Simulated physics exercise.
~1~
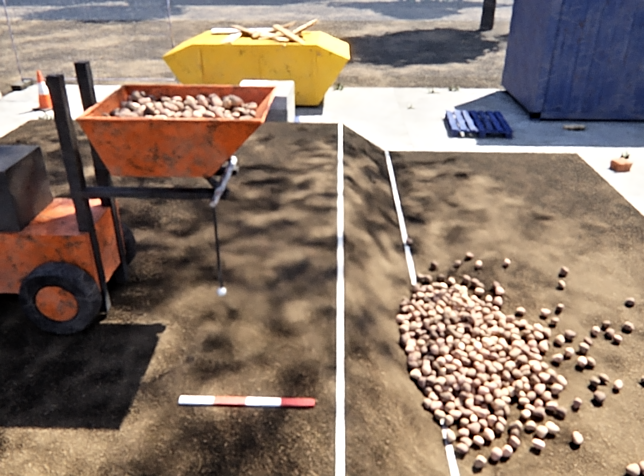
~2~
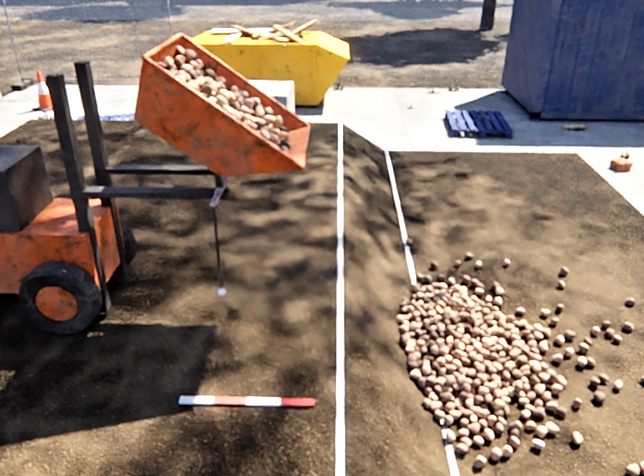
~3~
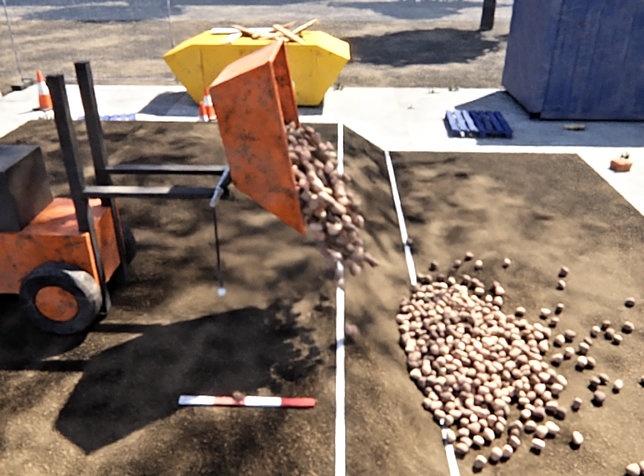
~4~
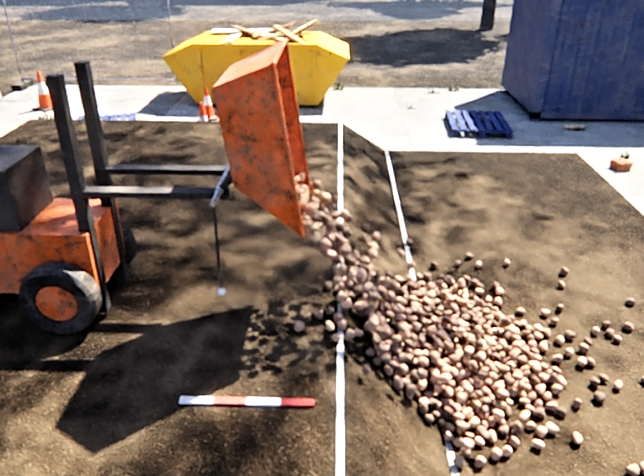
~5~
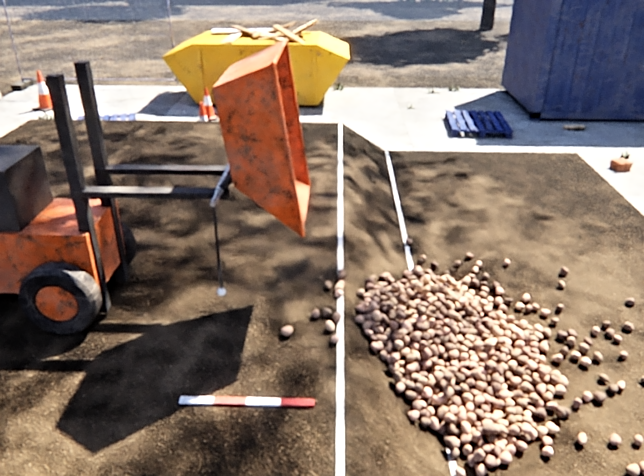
On a sunny dirt yard beside a yellow skip of wood, an orange forklift tipped its raised bin to the right, and brown rounded stones poured down the bank onto an earlier heap, leaving the bin empty, the pile bigger and a few stragglers near the top edge.
